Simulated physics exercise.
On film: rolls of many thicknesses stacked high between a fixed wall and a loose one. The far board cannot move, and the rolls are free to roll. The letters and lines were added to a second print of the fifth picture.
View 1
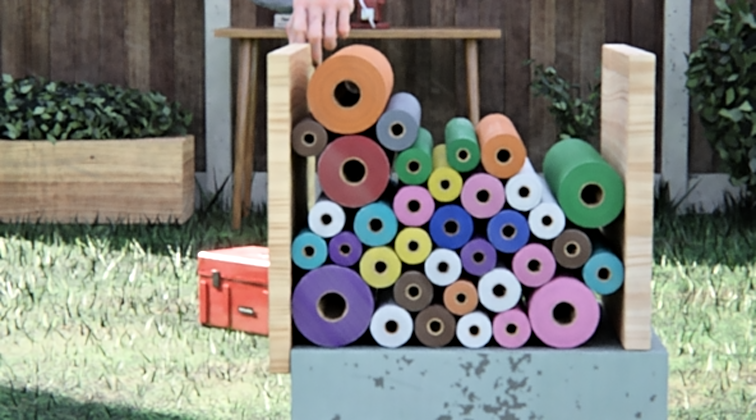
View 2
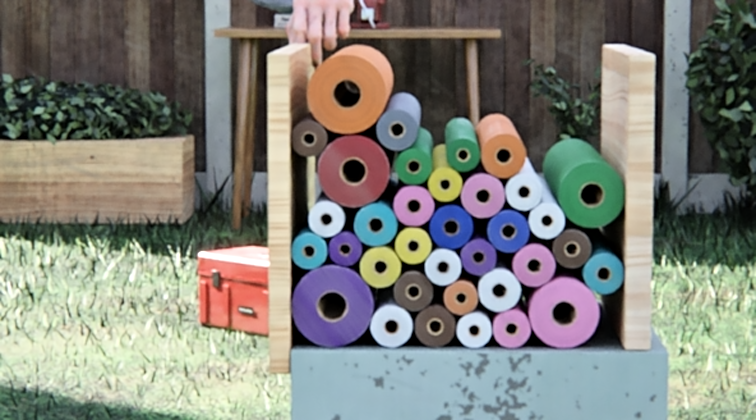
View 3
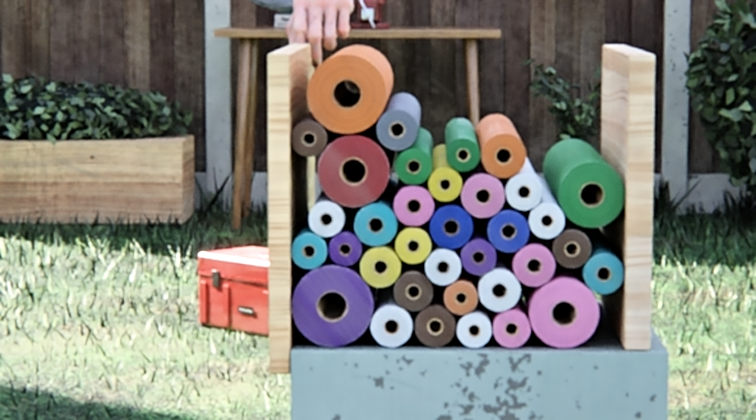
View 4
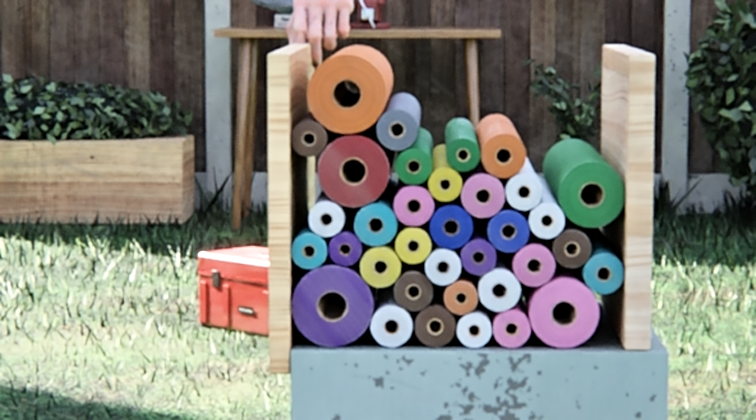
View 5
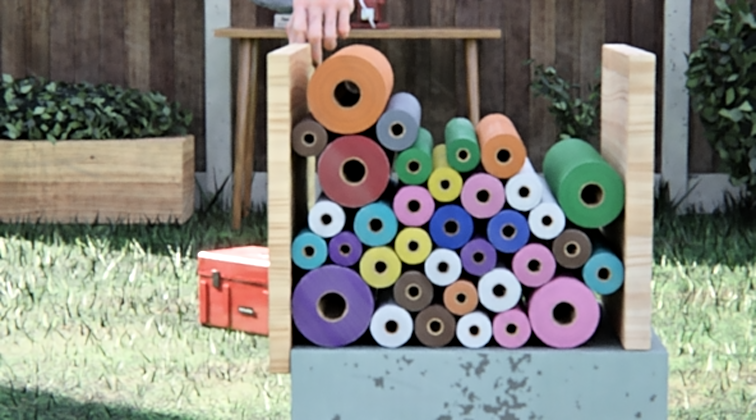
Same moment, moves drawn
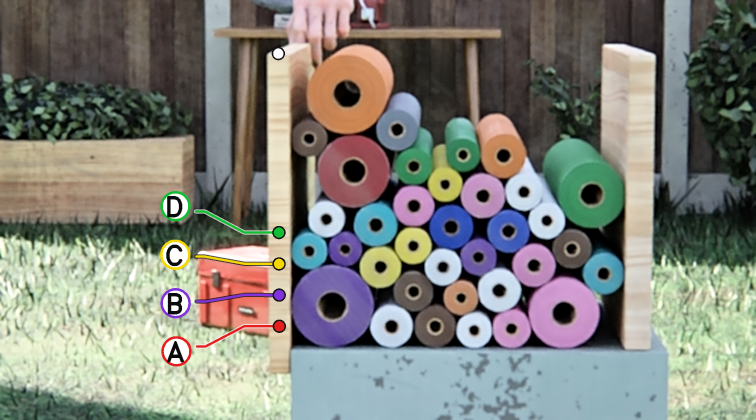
Nothing visibly moves, neither the stacked rolls nor the hand resting behind the top left of the pile, and the camera stays still, facing a sunny, grassy yard straight on. Orange, red, purple, pink, green, white and blue rolls sit end-on between two upright wooden boards on a worn grey block. Behind them are a red toolbox, a wooden table, a leafy planter at left and a dark fence.
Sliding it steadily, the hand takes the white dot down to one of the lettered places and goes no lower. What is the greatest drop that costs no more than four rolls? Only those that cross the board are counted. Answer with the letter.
The answer is mark C.
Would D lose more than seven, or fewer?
It loses fewer than seven.
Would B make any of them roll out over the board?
Yes.
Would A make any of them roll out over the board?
Yes.
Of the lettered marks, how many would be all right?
The number is two.
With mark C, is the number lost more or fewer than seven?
At C, fewer than seven.
On the marked copy, A at (279, 326); B at (279, 295); C at (279, 264); D at (279, 233); the white dot at (278, 54).
Taking C. A third of the way, top of the board (291, 146).
Two thirds of the way, top of the board (291, 247).
When it is over, top of the board (291, 263), two out over the board.
As for the rest, A five out over the board; B five out over the board; D one out over the board.
